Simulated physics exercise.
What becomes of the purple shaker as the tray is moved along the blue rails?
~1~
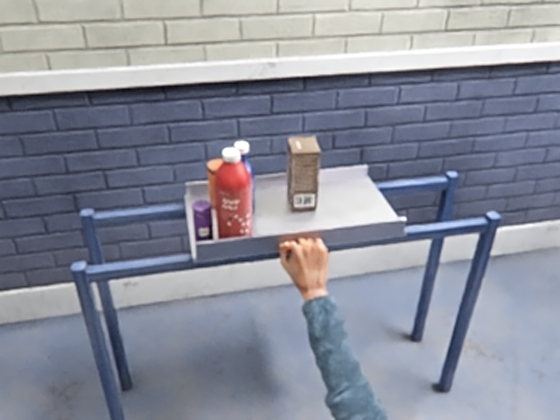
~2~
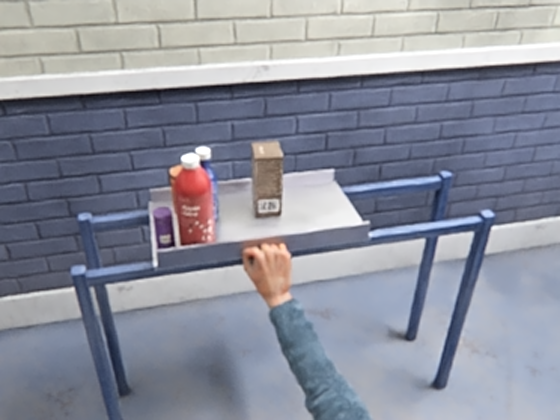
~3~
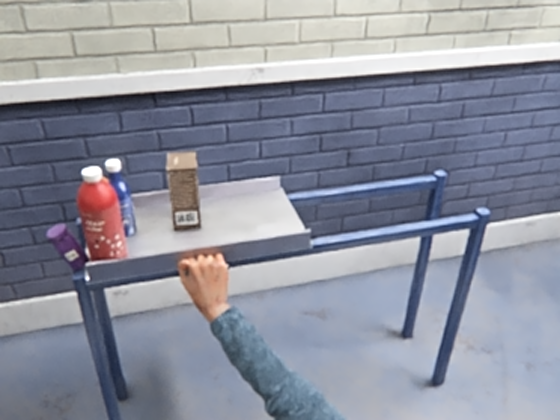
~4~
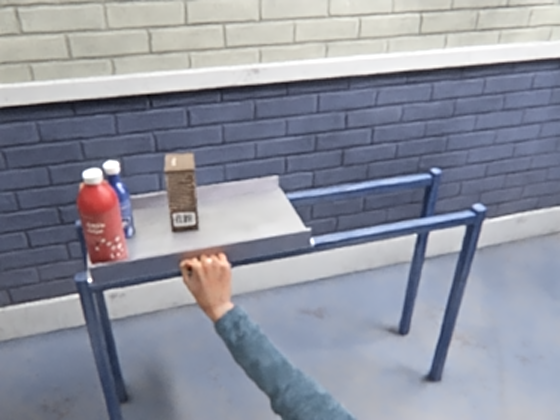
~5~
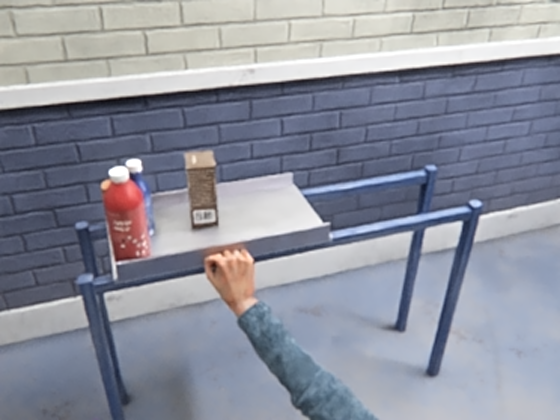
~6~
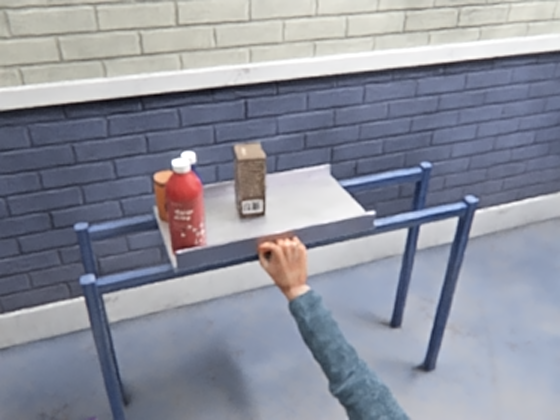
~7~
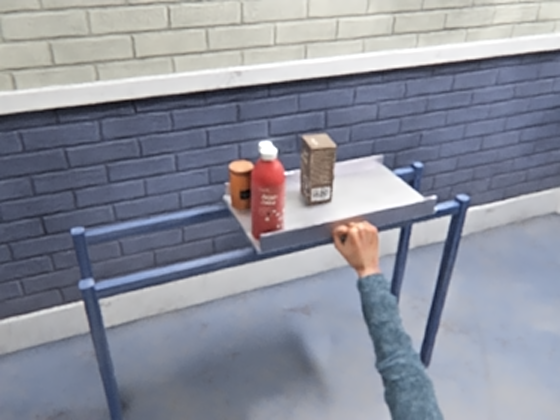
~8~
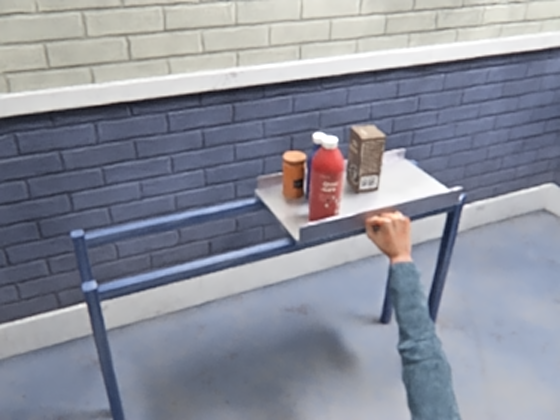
It tips over the left end of the tray when the tray reaches the left side, and it is no longer on the tray when the other items travel back to the right.
